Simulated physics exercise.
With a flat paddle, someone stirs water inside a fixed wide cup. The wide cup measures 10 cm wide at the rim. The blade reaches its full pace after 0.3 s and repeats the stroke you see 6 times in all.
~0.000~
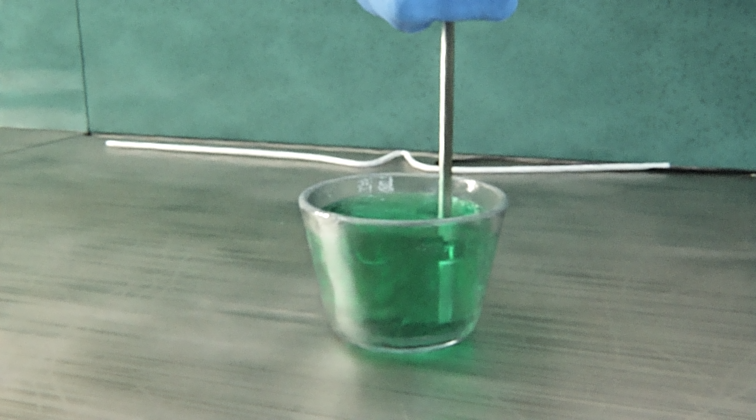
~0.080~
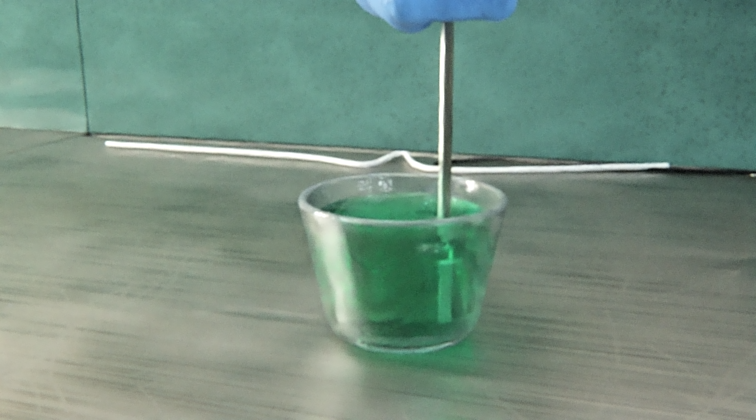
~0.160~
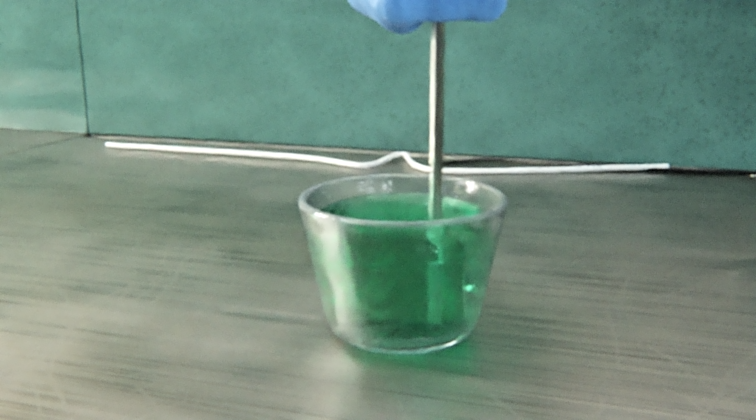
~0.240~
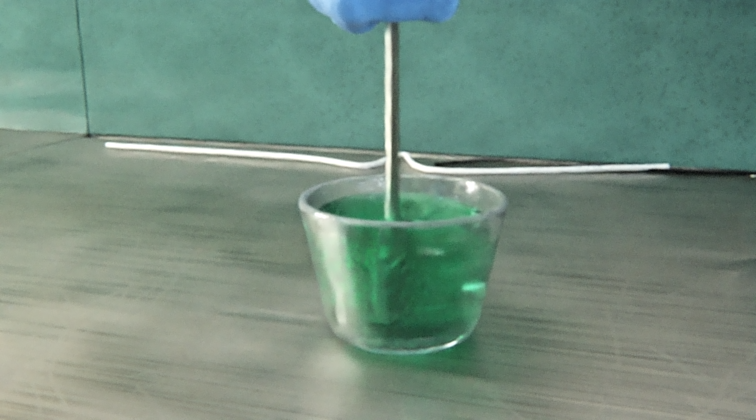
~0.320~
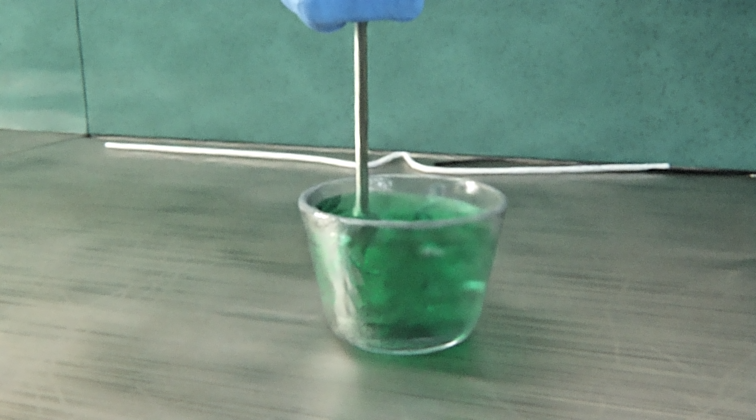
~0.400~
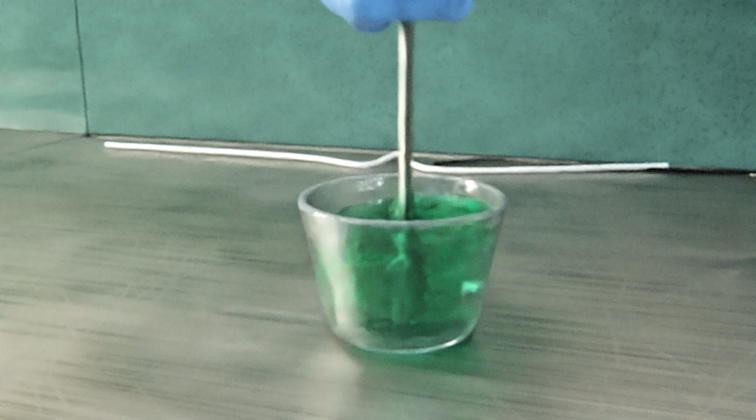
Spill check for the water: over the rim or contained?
Over the rim.
By 0.88 s 1 ml is over the rim.
By 1.35 s 9 ml is over the rim.
By 1.83 s 15 ml is over the rim.
By 2.30 s 18 ml is over the rim.
At rest 18 ml is over the rim.
